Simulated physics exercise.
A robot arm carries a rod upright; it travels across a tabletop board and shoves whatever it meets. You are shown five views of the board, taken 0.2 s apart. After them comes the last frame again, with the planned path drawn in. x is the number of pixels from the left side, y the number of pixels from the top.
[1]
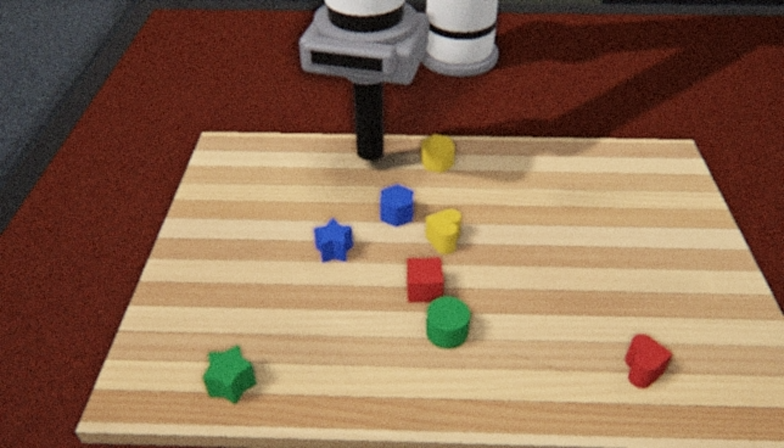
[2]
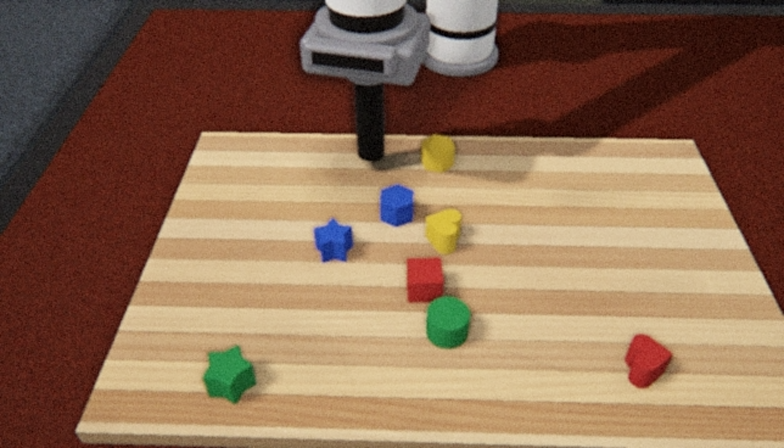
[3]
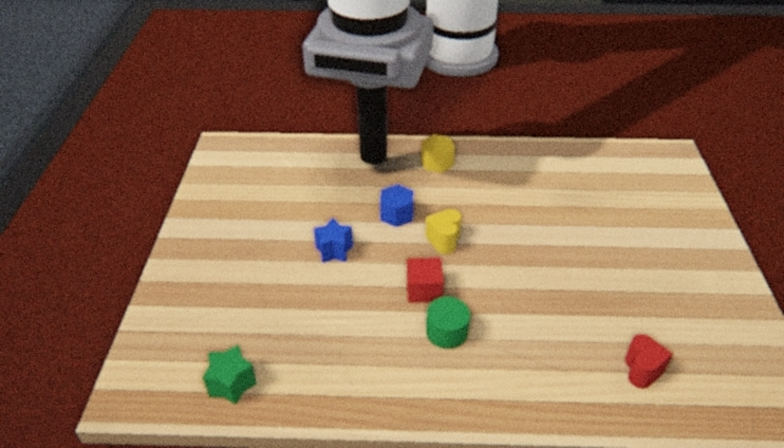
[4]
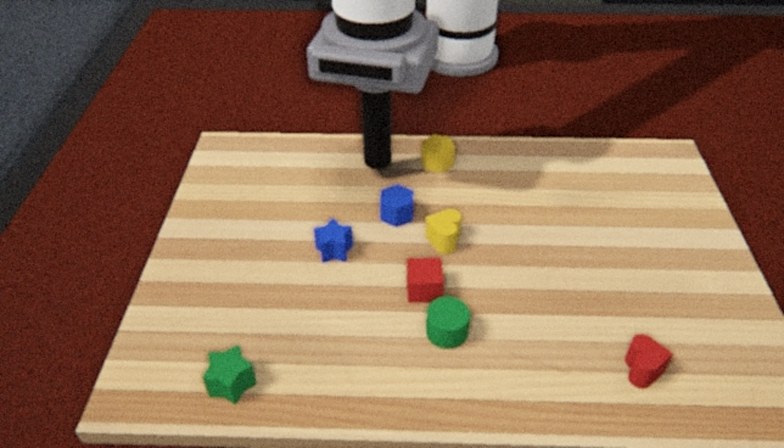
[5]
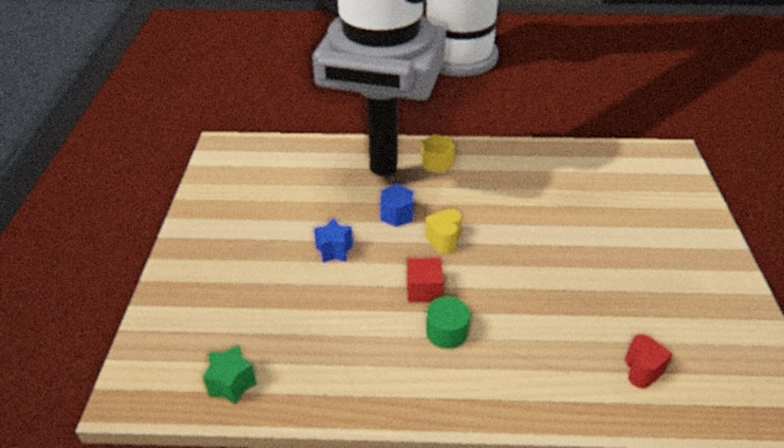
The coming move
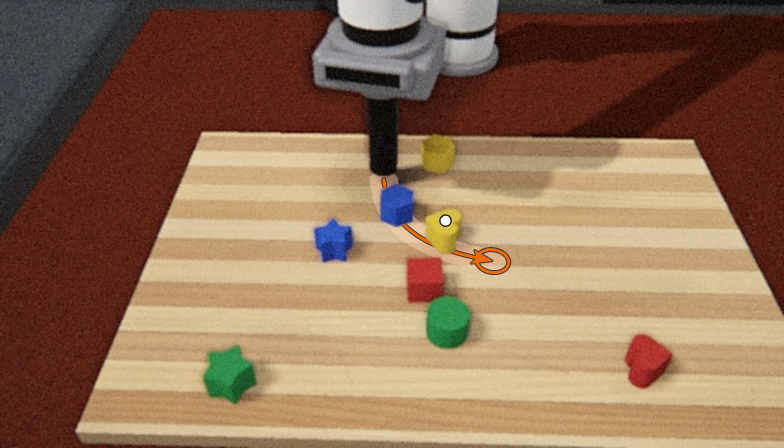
At first, a robot arm holds its black rod upright near the back edge of a striped wooden board scattered with small red, blue, green and yellow blocks. The rod then eases slightly right and forward, drawing closer to a blue block, while every block stays still.
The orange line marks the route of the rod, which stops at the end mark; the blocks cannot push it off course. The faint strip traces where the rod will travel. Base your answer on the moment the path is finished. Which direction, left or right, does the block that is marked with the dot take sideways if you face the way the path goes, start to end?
Off to the left side.
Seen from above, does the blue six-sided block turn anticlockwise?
I'd say no.
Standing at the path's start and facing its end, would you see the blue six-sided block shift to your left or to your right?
Answer: Right.
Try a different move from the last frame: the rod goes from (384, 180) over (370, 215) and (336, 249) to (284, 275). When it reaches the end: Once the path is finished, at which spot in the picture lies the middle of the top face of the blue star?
When the path ends, it will be at (266, 277).
The drawn path runs from (384, 180) via (396, 215) and (434, 245), ending at (493, 261); the dot is on the yellow heart.
What follows on the original path. One third of the way, rod (396, 204); blue six-sided block (406, 216).
Two thirds of the way, rod (435, 233); blue six-sided block (422, 247), turned 50° clockwise; red square (425, 274); yellow heart (467, 227), turned 50° anticlockwise.
At the end, rod (494, 249); blue six-sided block (423, 247), turned 55° clockwise; red square (425, 275); yellow six-sided block not moved; yellow heart (520, 230), turned 100° anticlockwise.
